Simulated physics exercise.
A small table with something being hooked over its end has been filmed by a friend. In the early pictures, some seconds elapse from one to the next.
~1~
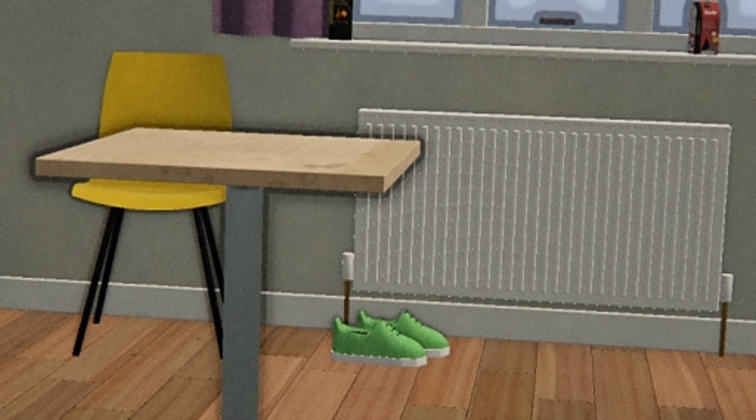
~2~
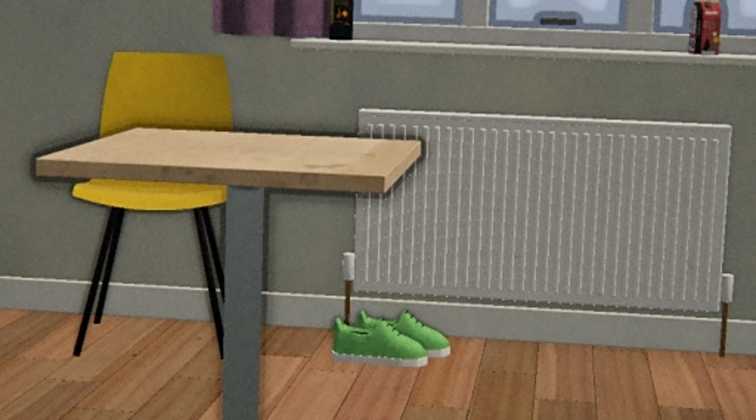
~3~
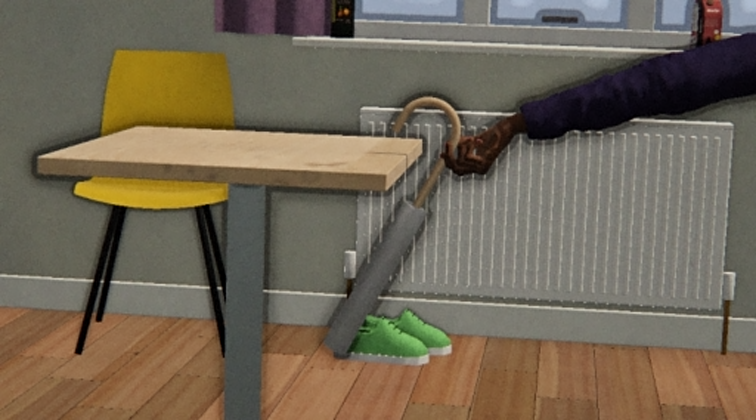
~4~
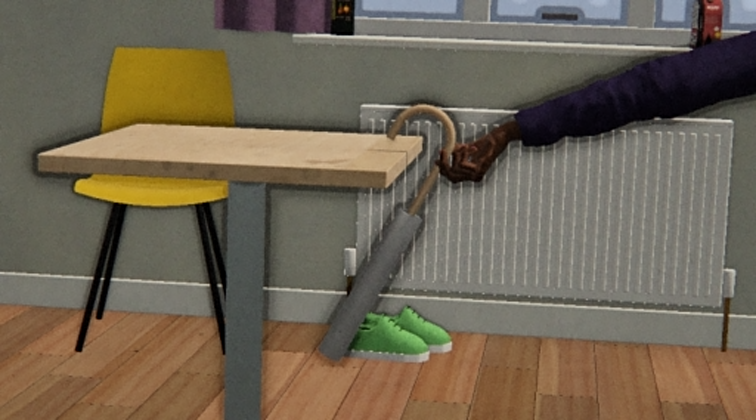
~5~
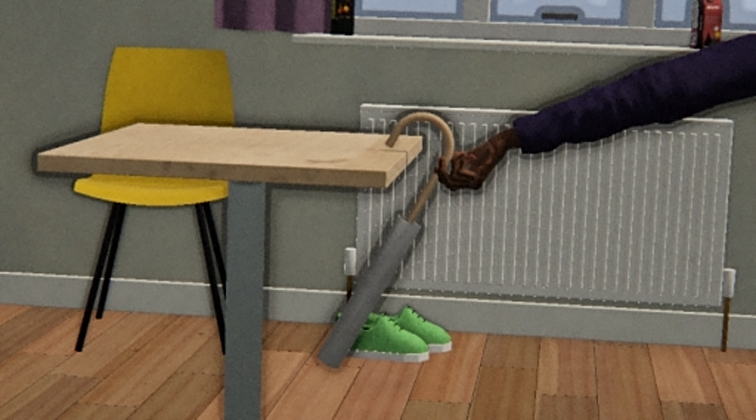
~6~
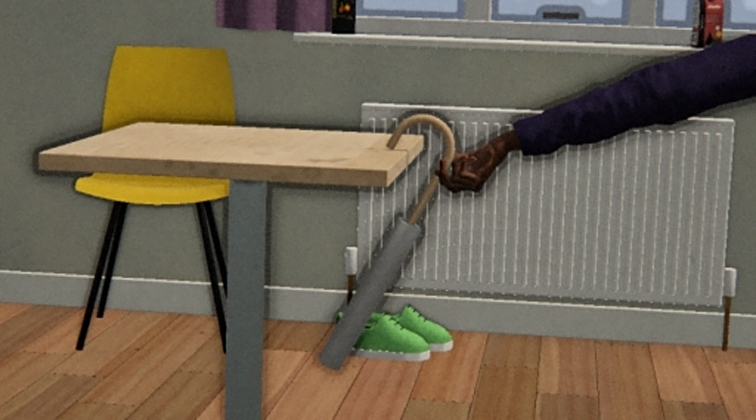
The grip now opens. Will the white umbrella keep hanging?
Watch, it will stay up.
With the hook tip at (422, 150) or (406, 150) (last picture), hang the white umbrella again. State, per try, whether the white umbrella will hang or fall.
It loses its grip at the first spot and keeps its grip at the second.
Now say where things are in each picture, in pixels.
In the first frame, table (245, 157).
In the second frame, table (246, 157).
In the third frame, still on the way; white umbrella (379, 223); table (248, 155).
In the fourth frame, still on the way; white umbrella (374, 230); table (248, 152).
In the fifth frame, still on the way; white umbrella (373, 238); table (247, 152).
In the sixth frame, in place, still held; white umbrella (373, 240); table (249, 151).
Then, 0.28 s on from there, white umbrella at rest near (375, 240).
In the end, the white umbrella hangs from the table, near (374, 240).
